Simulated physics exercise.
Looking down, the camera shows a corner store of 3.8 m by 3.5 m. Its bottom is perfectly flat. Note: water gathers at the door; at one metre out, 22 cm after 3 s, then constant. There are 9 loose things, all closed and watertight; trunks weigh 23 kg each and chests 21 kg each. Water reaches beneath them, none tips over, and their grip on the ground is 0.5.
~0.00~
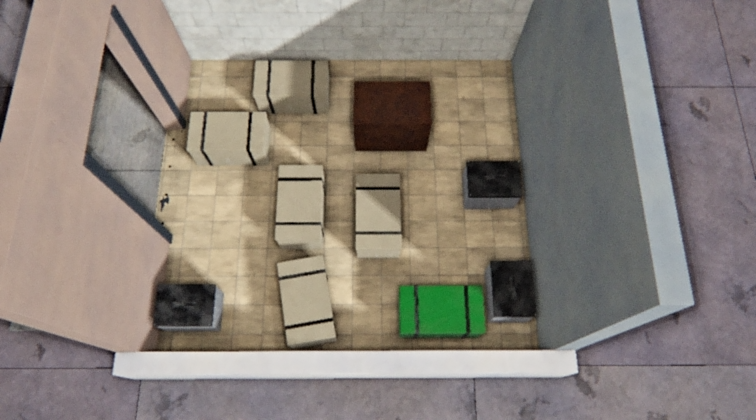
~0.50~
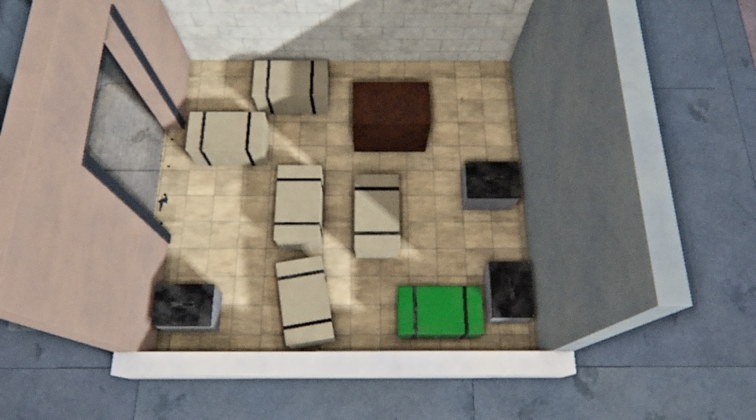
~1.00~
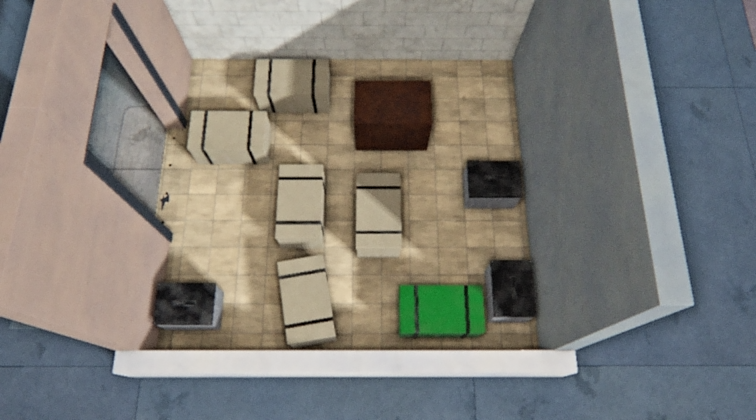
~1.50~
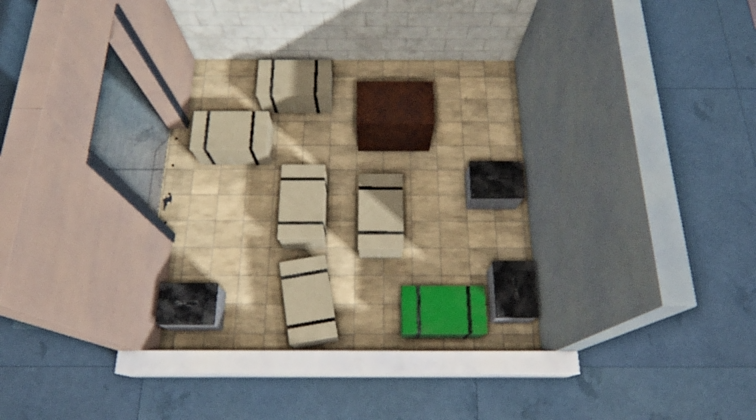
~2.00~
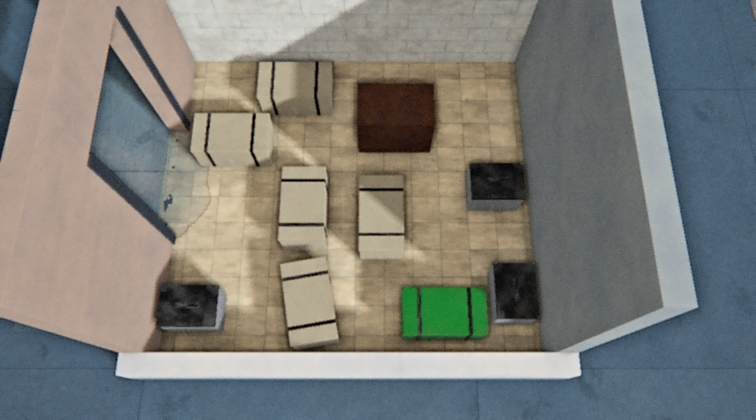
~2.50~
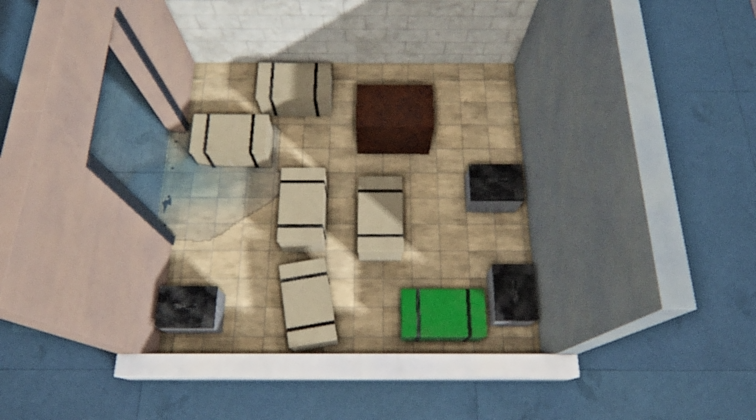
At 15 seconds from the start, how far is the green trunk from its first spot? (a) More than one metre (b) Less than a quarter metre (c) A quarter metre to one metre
The answer is a.
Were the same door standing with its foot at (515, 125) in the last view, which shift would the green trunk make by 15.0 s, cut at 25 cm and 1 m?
Green trunk: Small shift.
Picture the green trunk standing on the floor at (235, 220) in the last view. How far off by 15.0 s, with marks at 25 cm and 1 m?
Here it heads a good way off.
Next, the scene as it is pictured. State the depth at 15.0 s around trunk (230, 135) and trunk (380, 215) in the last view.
About 20 and 21 cm.
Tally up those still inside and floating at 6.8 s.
By my count, 6.
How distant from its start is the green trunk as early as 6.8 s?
Roughly 20 centimetres by that point.
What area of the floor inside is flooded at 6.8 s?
Wet area: Approx. 12 m2.
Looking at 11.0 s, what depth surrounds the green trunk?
Depth: About 15 cm.
After 3.5 s the green trunk is near (444, 312), 0.0 m from its start, aground; 0 afloat.
After 6.8 s the green trunk is near (461, 327), 0.2 m from its start, afloat; 6 afloat.
After 11.0 s the green trunk is near (432, 328), 0.2 m from its start, afloat; 9 afloat.
After 15.0 s the green trunk is near (216, 307), 2.1 m from its start, afloat; 9 afloat.
